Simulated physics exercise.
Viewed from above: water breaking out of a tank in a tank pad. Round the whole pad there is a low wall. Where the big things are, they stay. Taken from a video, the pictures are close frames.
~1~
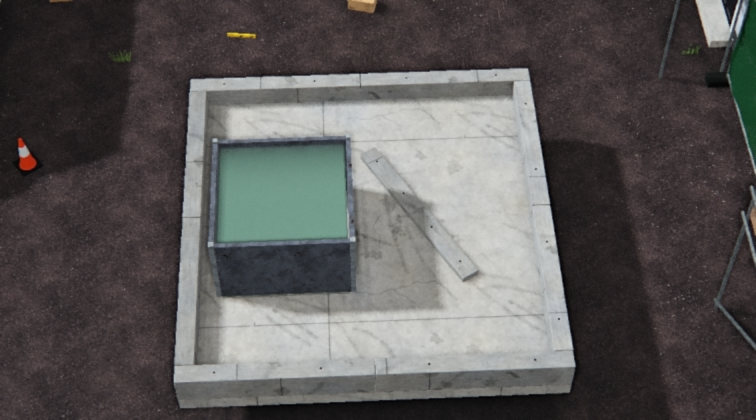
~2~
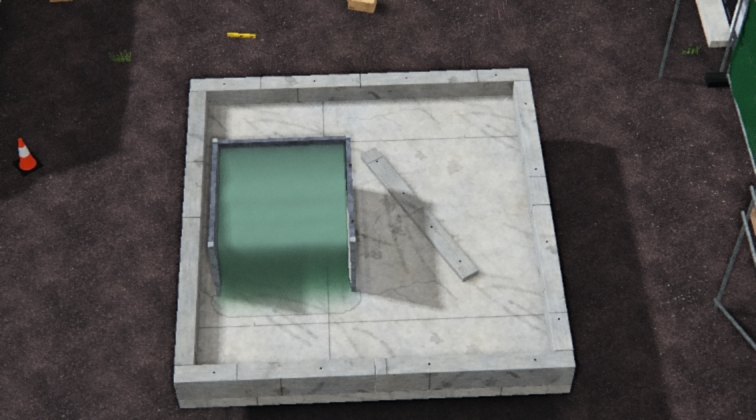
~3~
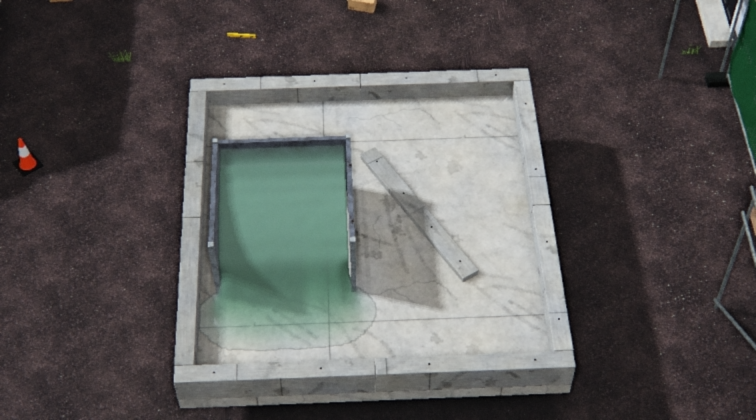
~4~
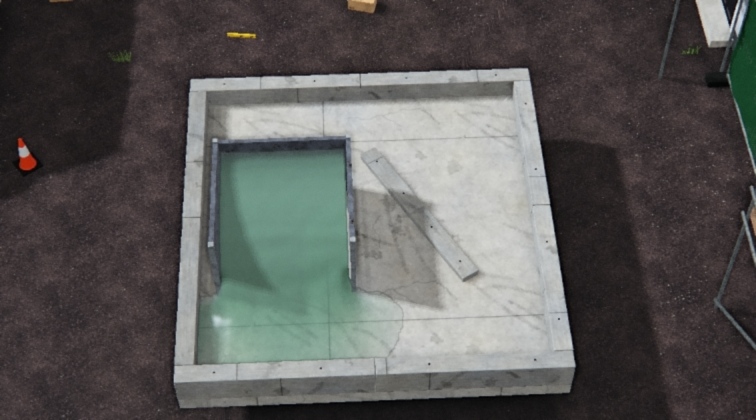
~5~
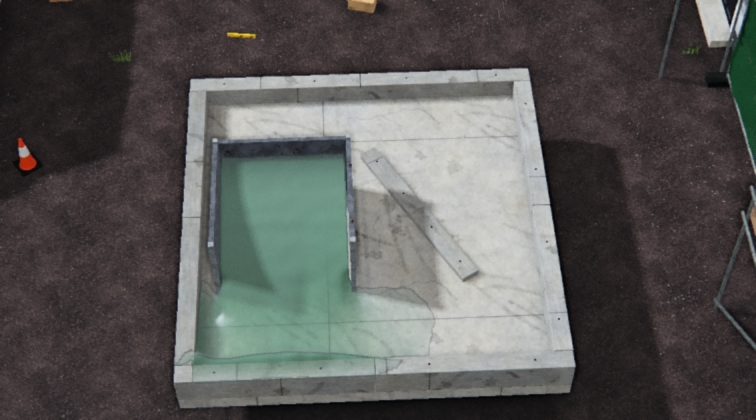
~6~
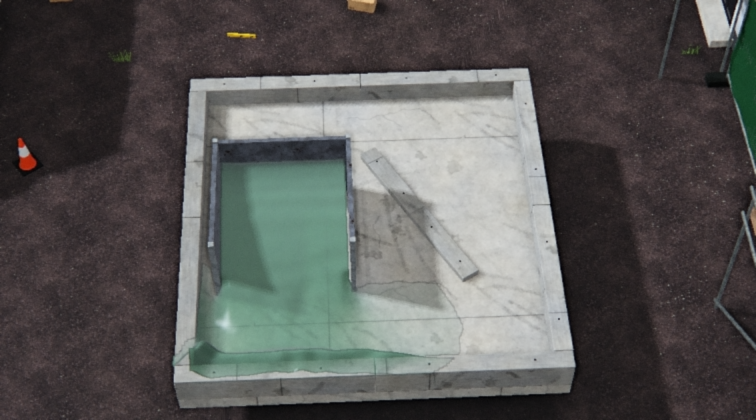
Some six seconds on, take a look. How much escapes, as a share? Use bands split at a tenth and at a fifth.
Over a fifth.
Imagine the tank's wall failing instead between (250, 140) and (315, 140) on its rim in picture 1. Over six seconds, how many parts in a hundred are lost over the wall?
Some 12 in a hundred.
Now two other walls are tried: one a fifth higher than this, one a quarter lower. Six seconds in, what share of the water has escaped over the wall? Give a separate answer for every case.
20 and 40 per cent, in that order.
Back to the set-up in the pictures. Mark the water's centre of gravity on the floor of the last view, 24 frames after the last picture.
It is near (370, 257).
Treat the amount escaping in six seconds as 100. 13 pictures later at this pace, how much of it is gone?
Log: Around 100 %, estimated.
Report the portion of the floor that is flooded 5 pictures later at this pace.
Estimated share: Around 30 %.
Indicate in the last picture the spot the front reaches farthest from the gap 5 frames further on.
My pick would be pixel (550, 363).
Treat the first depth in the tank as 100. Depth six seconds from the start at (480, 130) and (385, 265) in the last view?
In order: Roughly 14 % and 4 %.
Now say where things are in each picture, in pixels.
In the first picture, the water tank at (282, 194) is whole and still.
In the second picture, the front is at (216, 299), out from the gap at (285, 276).
In the third picture, the front is at (210, 331), out from the gap at (285, 277).
In the fourth picture, water pours out at (286, 279) and has run to a hidden place.
In the fifth picture, the front is at a hidden place, out from the gap at (286, 280).
In the sixth picture, the front is at a hidden place, out from the gap at (286, 281).
A moment on, water covers 25 % of the floor; the low wall has let 7 % over.
Next, water covers 30 % of the floor; the low wall has let 16 % over.
Then, water covers 50 % of the floor; the low wall has let 28 % over.
Later, water covers 70 % of the floor; the low wall has let 28 % over.
In the end, water covers 80 % of the floor; the low wall has let 28 % over.
